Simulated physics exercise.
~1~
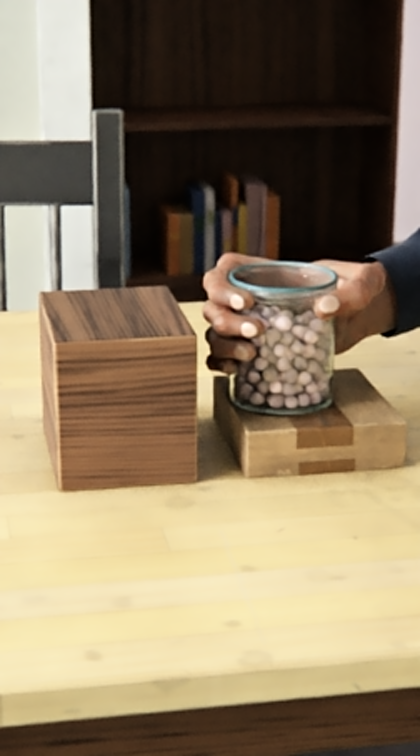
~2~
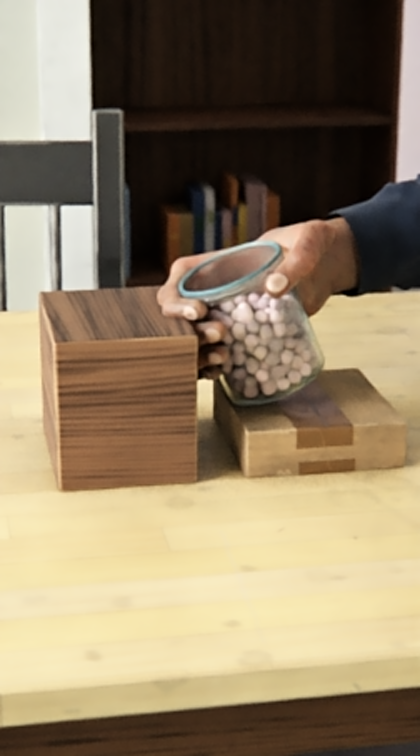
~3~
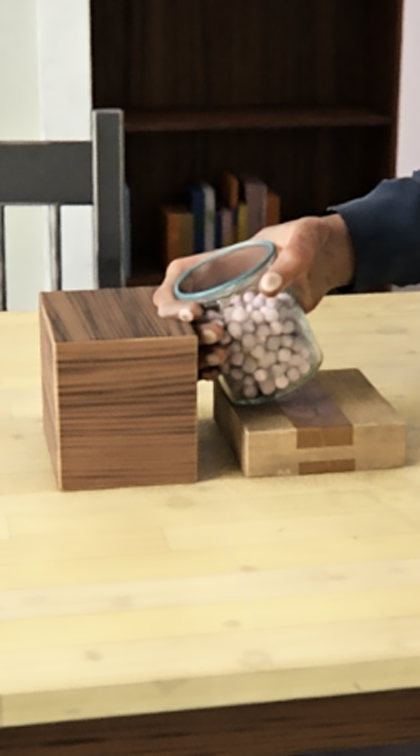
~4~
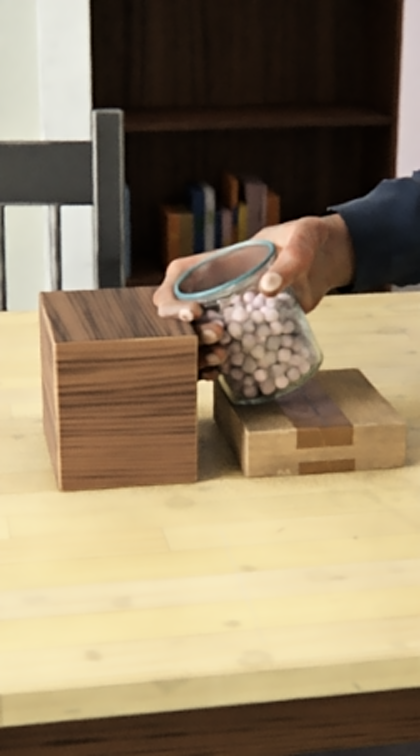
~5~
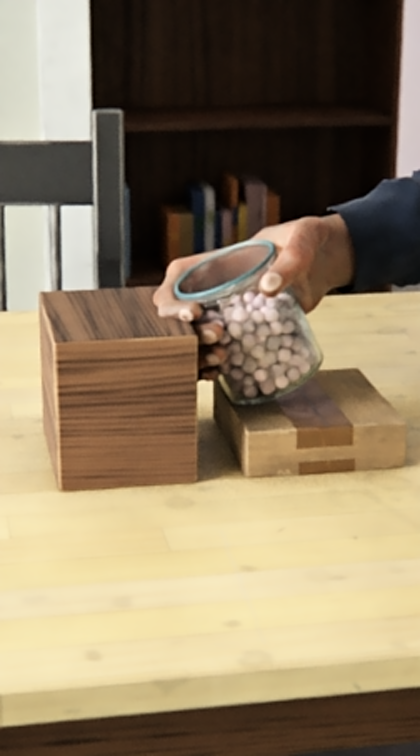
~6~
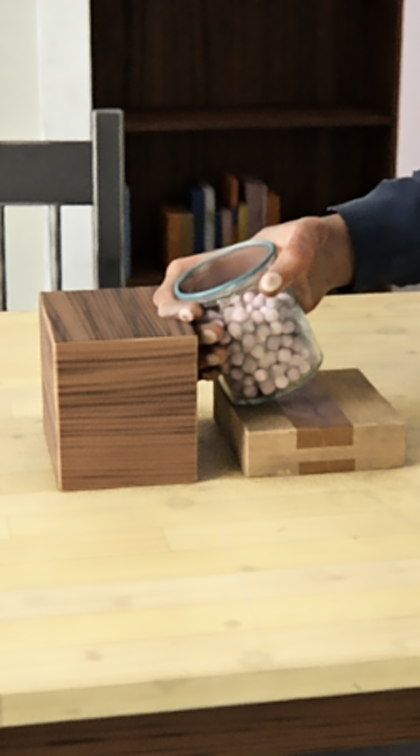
The clip opens on a pale wooden table, where a hand holds an upright glass jar of small, pale round pieces on a low, flat wooden box. A taller dark wood-grain block stands to the left, with a chair and a bookshelf behind. The hand tips the jar leftward, its rim moving toward the block and its base lifting partly off the box. The pieces shift slightly with the jar. The hand then keeps the jar steady at a slant beside the block. At the end it is still gripping the tilted jar, and all the pieces remain inside.
